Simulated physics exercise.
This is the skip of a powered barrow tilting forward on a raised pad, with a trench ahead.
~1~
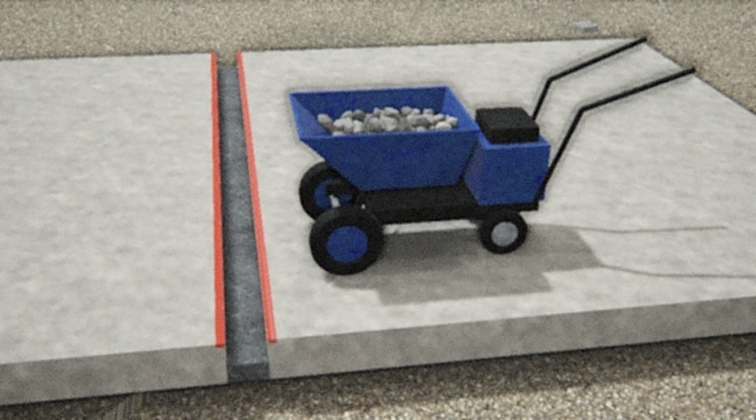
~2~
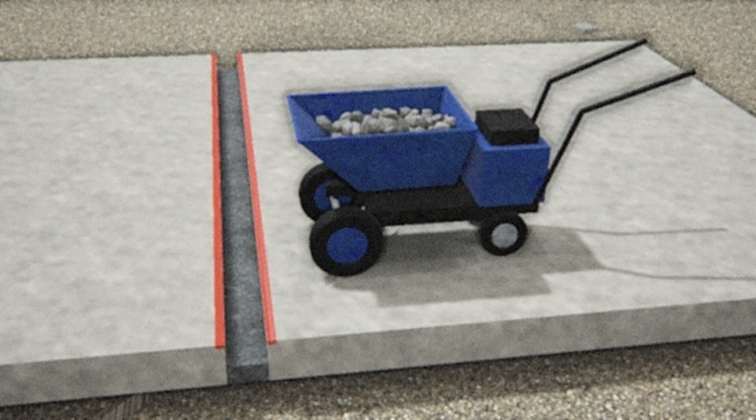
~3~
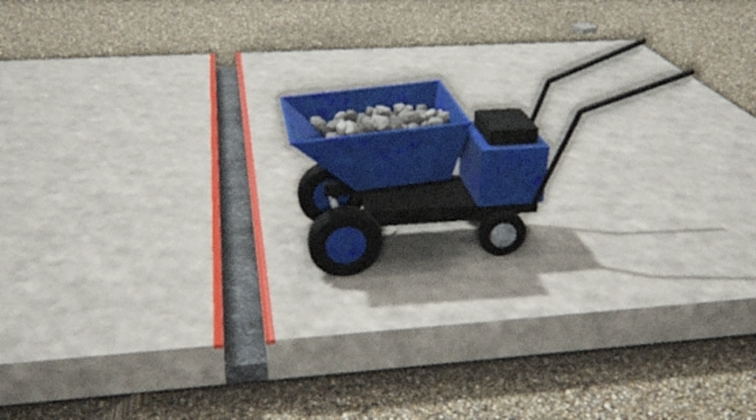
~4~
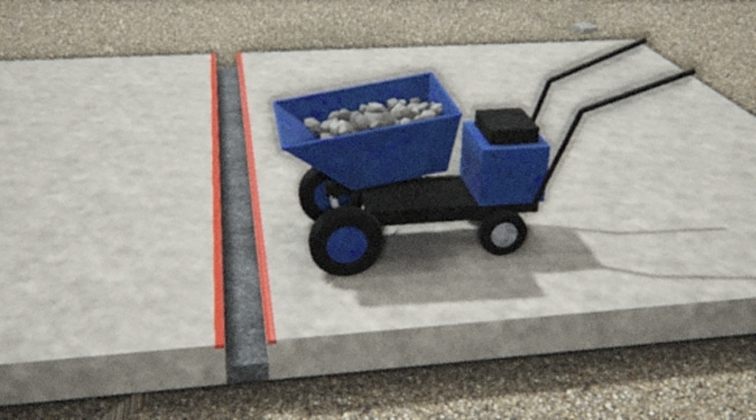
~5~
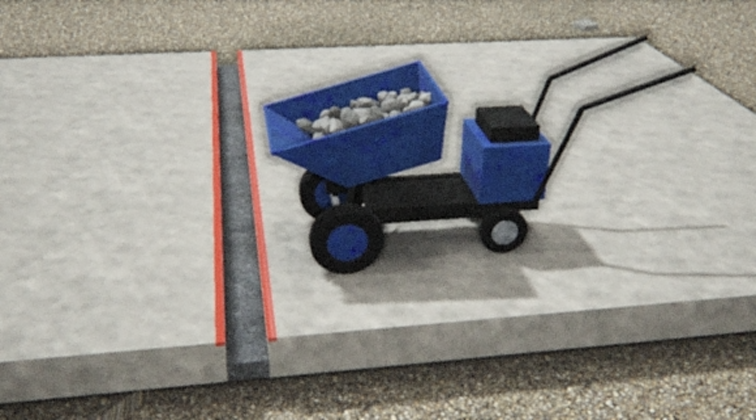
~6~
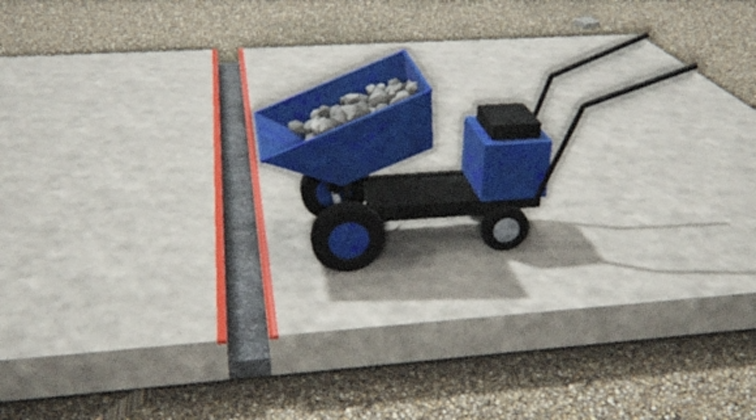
The clip opens on a blue powered barrow standing on a raised concrete pad, its level skip loaded with broken grey stones, just right of a narrow trench edged in red. The skip barely tips at first, then tilts clearly forward to the left, its rear rising while the wheels stay put.
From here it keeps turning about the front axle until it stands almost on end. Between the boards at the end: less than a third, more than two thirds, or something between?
The trench takes less than a third.
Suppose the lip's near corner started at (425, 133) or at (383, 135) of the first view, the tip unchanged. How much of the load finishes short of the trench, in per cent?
Near 60 % and 30 %.
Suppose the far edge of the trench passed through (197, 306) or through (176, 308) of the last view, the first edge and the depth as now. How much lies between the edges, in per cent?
The first gives 50 %, the second 70 %.
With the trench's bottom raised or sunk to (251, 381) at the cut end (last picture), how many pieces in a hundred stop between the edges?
Near 0 %.
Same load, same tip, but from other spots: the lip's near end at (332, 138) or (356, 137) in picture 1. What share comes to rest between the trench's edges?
Roughly 50 per cent, and 60 per cent.
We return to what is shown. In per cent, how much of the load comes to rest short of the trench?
Close to 0 per cent.
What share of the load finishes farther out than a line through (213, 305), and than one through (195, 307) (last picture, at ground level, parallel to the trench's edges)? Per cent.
About 60 and 50 per cent.
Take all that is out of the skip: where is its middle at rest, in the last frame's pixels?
Near (180, 249).
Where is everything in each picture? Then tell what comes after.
Lip of the skip near (302, 140), level; top of the load near (392, 125), broken stones; first edge of the trench near (268, 303); far edge near (219, 307), the trench under half as wide as the skip, and about half as deep as wide, in the first frame.
Lip of the skip near (300, 142), tipped barely; top of the load near (411, 133), in the second frame.
Lip of the skip near (292, 144), tipped barely; top of the load near (405, 129), in the third frame.
Lip of the skip near (284, 149), tipped a little; top of the load near (398, 125), in the fourth frame.
Lip of the skip near (273, 154), tipped a little; top of the load near (400, 109), in the fifth frame.
Lip of the skip near (262, 161), tipped clearly; top of the load near (388, 101); first edge of the trench near (270, 300); far edge near (221, 304), in the sixth frame.
Shortly afterwards, skip tipped steeply; the whole lot in the skip.
Next, skip tipped right over; the bulk in the skip; a little beyond it; only a few falling.
Some moments later, skip tipped right over; near a third in the skip; only a few in or heaped over the trench; near two thirds beyond it.
In the end, skip tipped right over; near a quarter in the skip; a little in or heaped over the trench; near two thirds beyond it.
